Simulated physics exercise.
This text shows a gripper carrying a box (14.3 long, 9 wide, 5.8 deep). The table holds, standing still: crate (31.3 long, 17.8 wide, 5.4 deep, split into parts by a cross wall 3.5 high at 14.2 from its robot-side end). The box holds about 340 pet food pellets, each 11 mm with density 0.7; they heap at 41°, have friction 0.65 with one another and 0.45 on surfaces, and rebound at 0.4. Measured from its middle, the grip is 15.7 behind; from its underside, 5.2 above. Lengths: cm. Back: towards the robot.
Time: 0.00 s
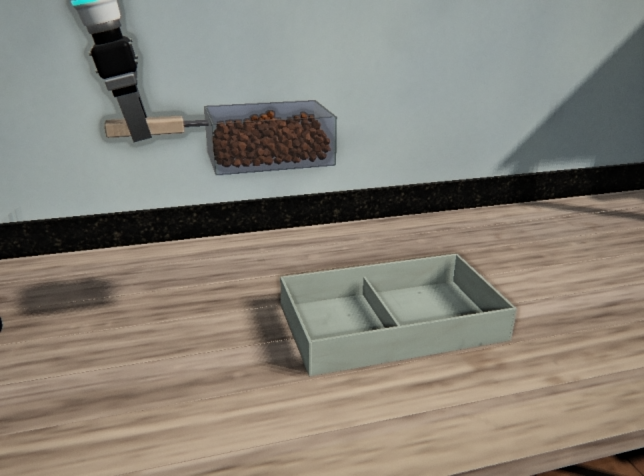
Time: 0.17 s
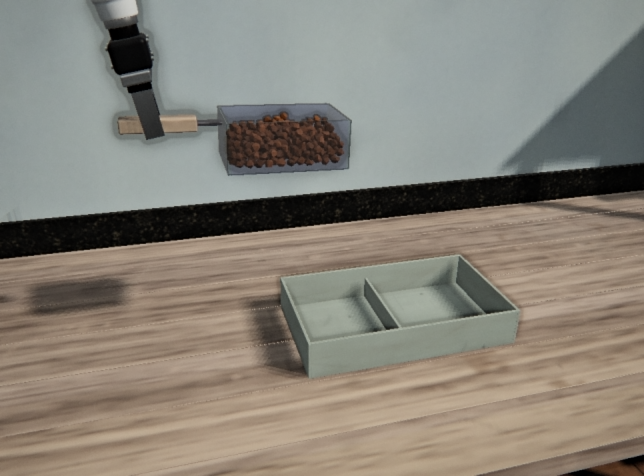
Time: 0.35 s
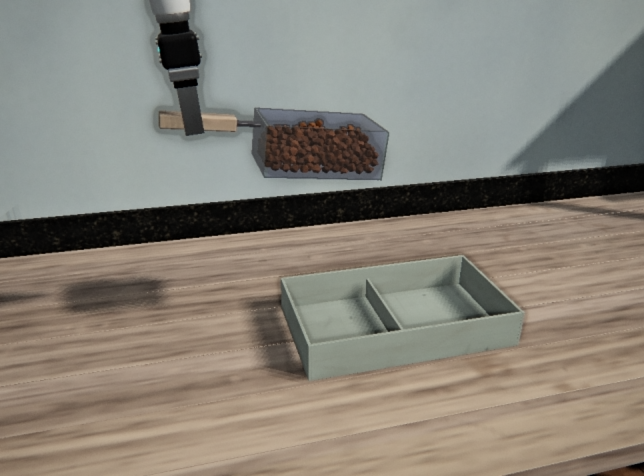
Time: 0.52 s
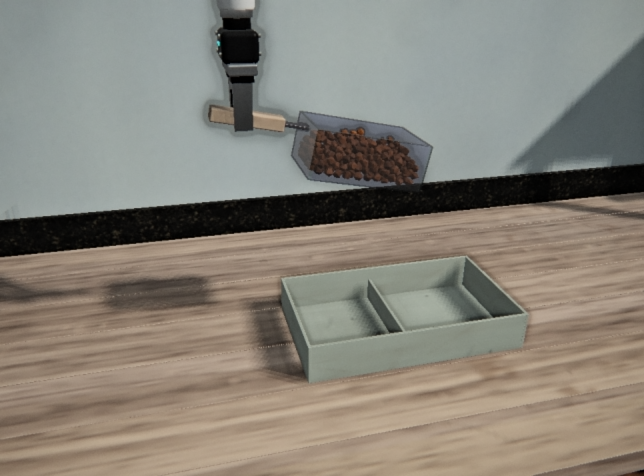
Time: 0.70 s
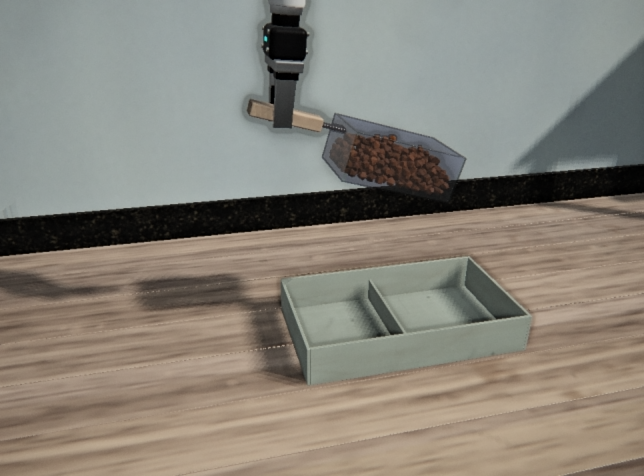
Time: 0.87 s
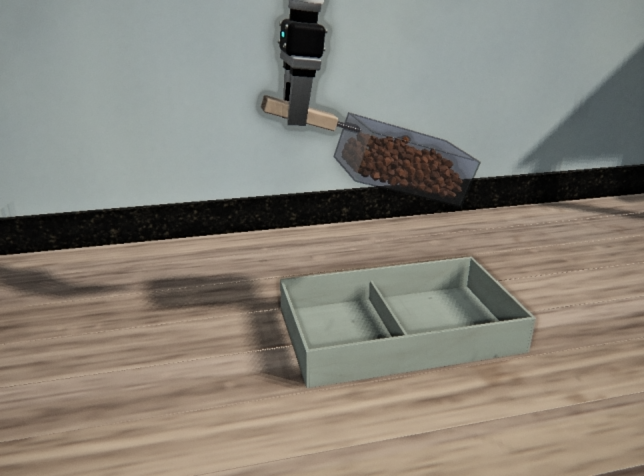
Above a wooden counter with a divided gray-green tray on it, a robot arm held a clear scoop full of brown pellets by its handle, moved it right, and gradually tilted its front downward.
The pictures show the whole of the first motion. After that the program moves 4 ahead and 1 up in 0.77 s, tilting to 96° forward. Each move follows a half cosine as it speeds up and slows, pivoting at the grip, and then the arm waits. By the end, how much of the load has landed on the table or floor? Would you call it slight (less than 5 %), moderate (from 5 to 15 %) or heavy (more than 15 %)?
I would call it slight.
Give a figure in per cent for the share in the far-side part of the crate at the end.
Estimate: Close to 0 %.
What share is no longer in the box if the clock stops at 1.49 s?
Roughly 0 per cent by then.
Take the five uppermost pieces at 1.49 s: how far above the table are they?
About 24 cm above the table.
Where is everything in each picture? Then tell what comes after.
The first frame shows the box floor at (270, 156), level; upper third of the load around (272, 132), from x 215 to 325, top at y 115; 343 in the box.
The second frame shows the box floor at (282, 157), tilted 2° forward; upper third of the load around (281, 133), from x 225 to 340, top at y 115.
The third frame shows the box floor at (315, 164), tilted 6° forward; upper third of the load around (308, 140), from x 260 to 375, top at y 125.
The fourth frame shows the box floor at (354, 171), tilted 12° forward; upper third of the load around (341, 148), from x 300 to 415, top at y 130.
The fifth frame shows the box floor at (385, 177), tilted 16° forward; upper third of the load around (371, 153), from x 335 to 445, top at y 135.
The sixth frame shows the box floor at (397, 179), tilted 18° forward; upper third of the load around (380, 154), from x 345 to 460, top at y 135; 343 in the box.
After 1.18 s, tilted 45° forward, highest piece 26 above the table; 343 in the box.
After 1.49 s, tilted 89° forward, highest piece 24 above the table; 337 in the box, 2 in the robot-side part, 4 in flight or on a rim.
After 1.84 s, tilted 96° forward, highest piece 21 above the table; 207 in the box, 133 in the robot-side part, 3 in flight or on a rim.
After 2.89 s, tilted 96° forward, highest piece 18 above the table; 214 in the robot-side part, 129 in the box.
In the end, 214 in the robot-side part, 129 in the box. That is 0 % on the table or floor.
